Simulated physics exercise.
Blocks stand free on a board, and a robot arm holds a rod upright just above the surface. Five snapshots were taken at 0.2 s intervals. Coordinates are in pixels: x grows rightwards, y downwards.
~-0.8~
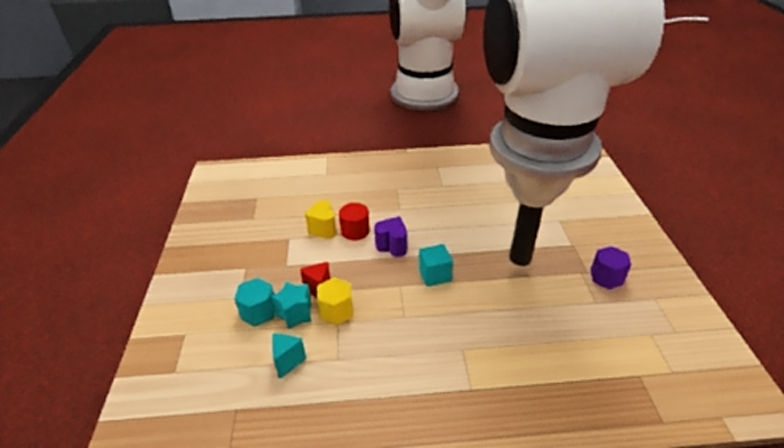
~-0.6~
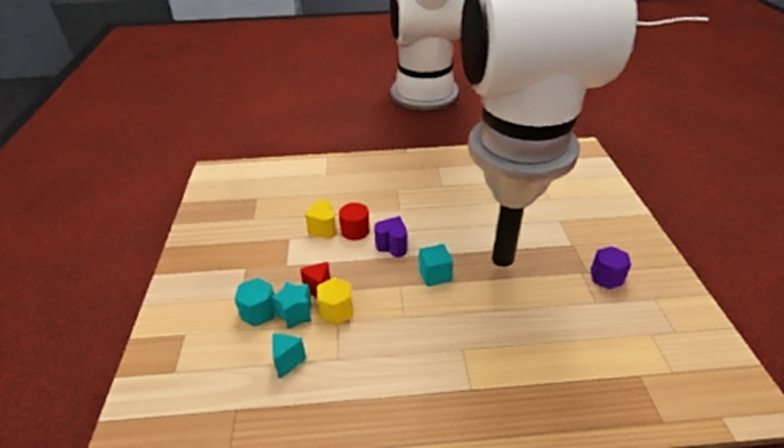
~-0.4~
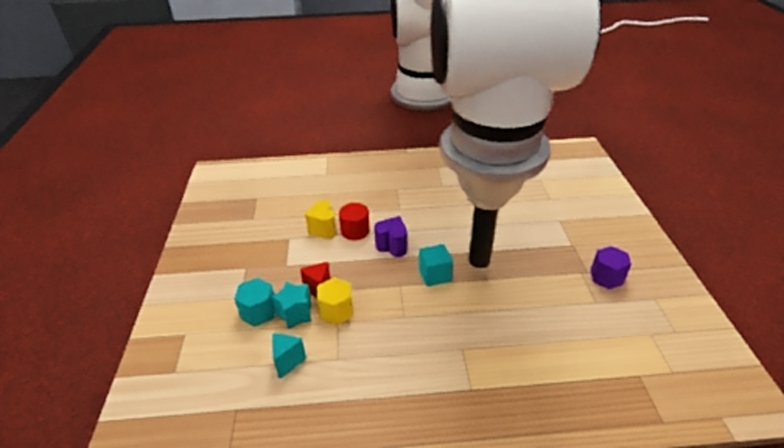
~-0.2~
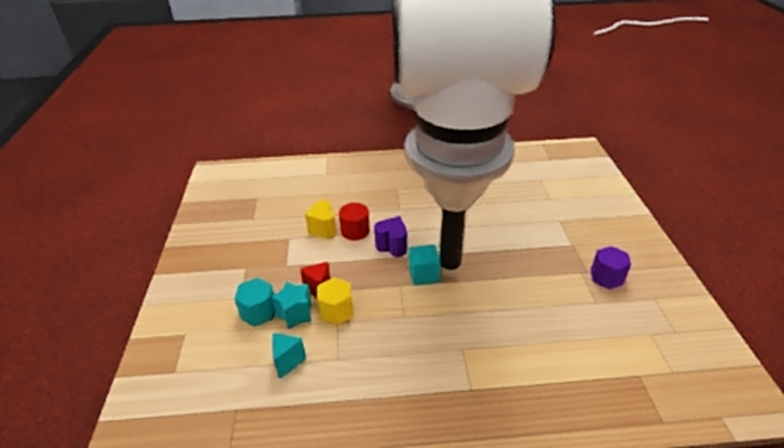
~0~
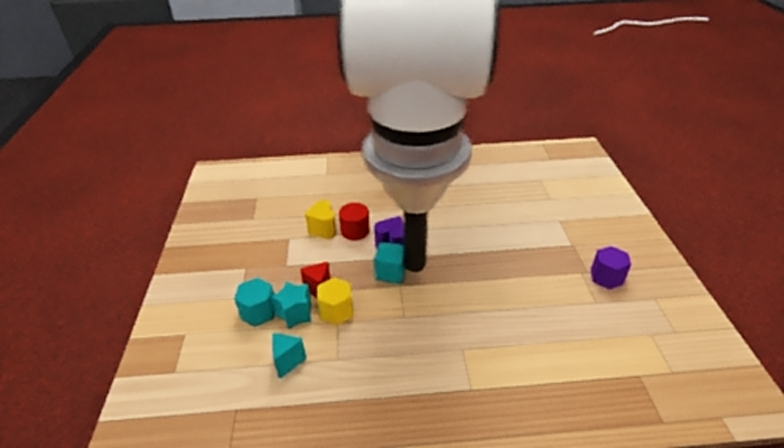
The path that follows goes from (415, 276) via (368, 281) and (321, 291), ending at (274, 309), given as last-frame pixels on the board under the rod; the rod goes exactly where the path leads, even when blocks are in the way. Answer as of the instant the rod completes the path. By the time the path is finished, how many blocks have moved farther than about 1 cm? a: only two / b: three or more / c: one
Correct choice: B.
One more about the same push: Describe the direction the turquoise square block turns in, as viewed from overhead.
Seen from above, its turn is clockwise.
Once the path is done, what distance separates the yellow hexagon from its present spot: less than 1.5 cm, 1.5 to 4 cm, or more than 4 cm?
It goes under 1.5 cm.
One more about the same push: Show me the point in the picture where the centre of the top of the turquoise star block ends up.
Just about (270, 314).
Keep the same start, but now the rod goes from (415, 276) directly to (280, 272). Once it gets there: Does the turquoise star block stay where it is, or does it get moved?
It is untouched.
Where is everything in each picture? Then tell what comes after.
In the first picture, tip of the rod at (520, 259), middles of tops, turquoise hexagon at (253, 291), turquoise star block at (291, 294), red triangular piece at (316, 270), yellow hexagon at (334, 290), turquoise square block at (436, 254).
In the second picture, rod at (503, 260), nothing pushed.
In the third picture, rod at (479, 261), nothing pushed.
In the fourth picture, rod at (450, 262), turquoise square block at (425, 254).
In the fifth picture, rod at (415, 264), turquoise hexagon at (253, 291), turquoise star block at (291, 294), red triangular piece at (316, 270), yellow hexagon at (334, 290), turquoise square block at (390, 252).
On the path given first. One third of the way, rod at (365, 270); turquoise square block at (347, 248), turned 50° clockwise.
Two thirds of the way, rod at (318, 279); red triangular piece at (295, 275), turned 30° anticlockwise; turquoise square block at (340, 247), turned 60° clockwise.
At the end, rod at (271, 298); turquoise hexagon at (235, 296), turned 25° anticlockwise; turquoise star block at (270, 314), turned 65° anticlockwise; red triangular piece at (259, 276), turned 25° clockwise; yellow hexagon unmoved; turquoise square block at (340, 247), turned 60° clockwise.
